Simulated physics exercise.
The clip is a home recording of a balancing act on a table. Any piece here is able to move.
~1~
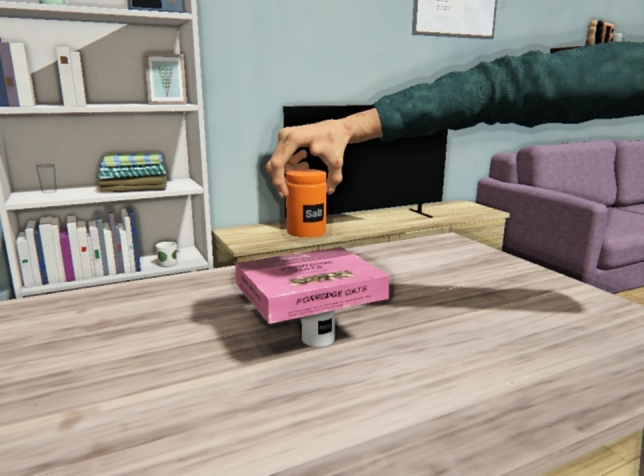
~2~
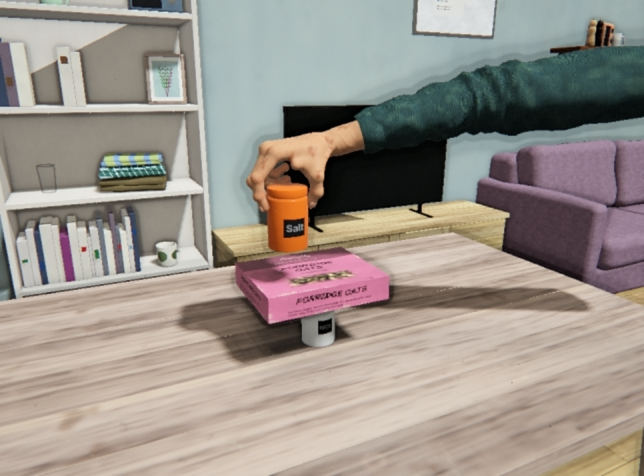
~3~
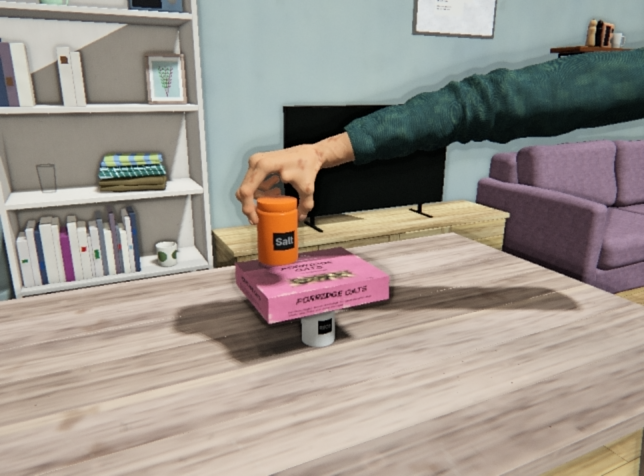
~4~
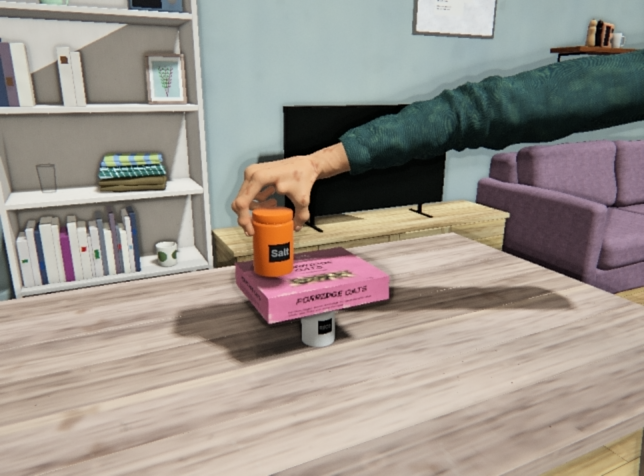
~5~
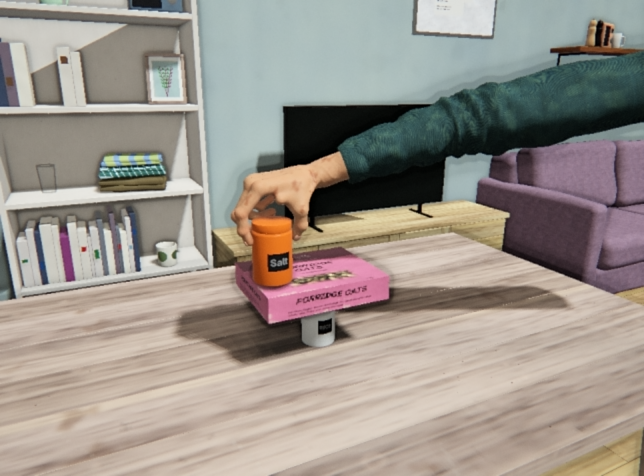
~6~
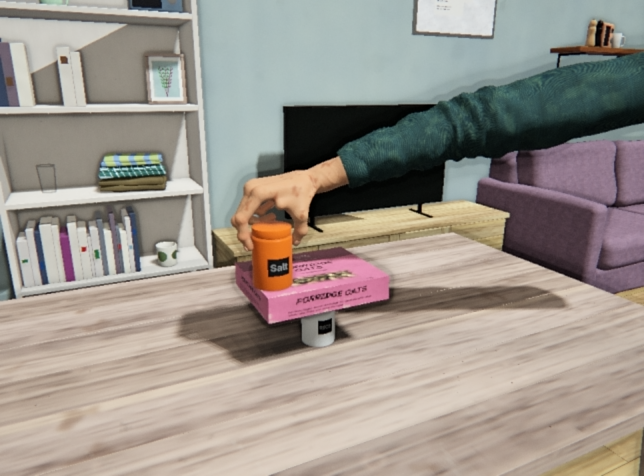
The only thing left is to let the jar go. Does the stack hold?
Honestly, the whole thing doesn't stay intact in the end.
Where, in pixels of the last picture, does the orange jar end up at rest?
Roughly at pixel (175, 388).
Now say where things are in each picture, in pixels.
On its way; orange jar (306, 203), in the first picture.
On its way; orange jar (287, 217), in the second picture.
On its way; orange jar (278, 230), in the third picture.
On its way; orange jar (273, 241), in the fourth picture.
On its way; orange jar (272, 250), in the fifth picture.
In place under the hand; orange jar (272, 255), in the sixth picture.
Then, 0.30 s after the last picture, orange jar now fallen; pink packet tipped 33° from how it was.
Then, 0.50 s after the last picture, pink packet on its side.
Then, 0.80 s after the last picture, orange jar resting near (176, 379).
Then, 1.20 s after the last picture, pink packet now fallen.
At rest, fallen, orange jar and pink packet; white jar in place. Seen from the same camera at the end, orange jar near (174, 388). The stack loses its balance.
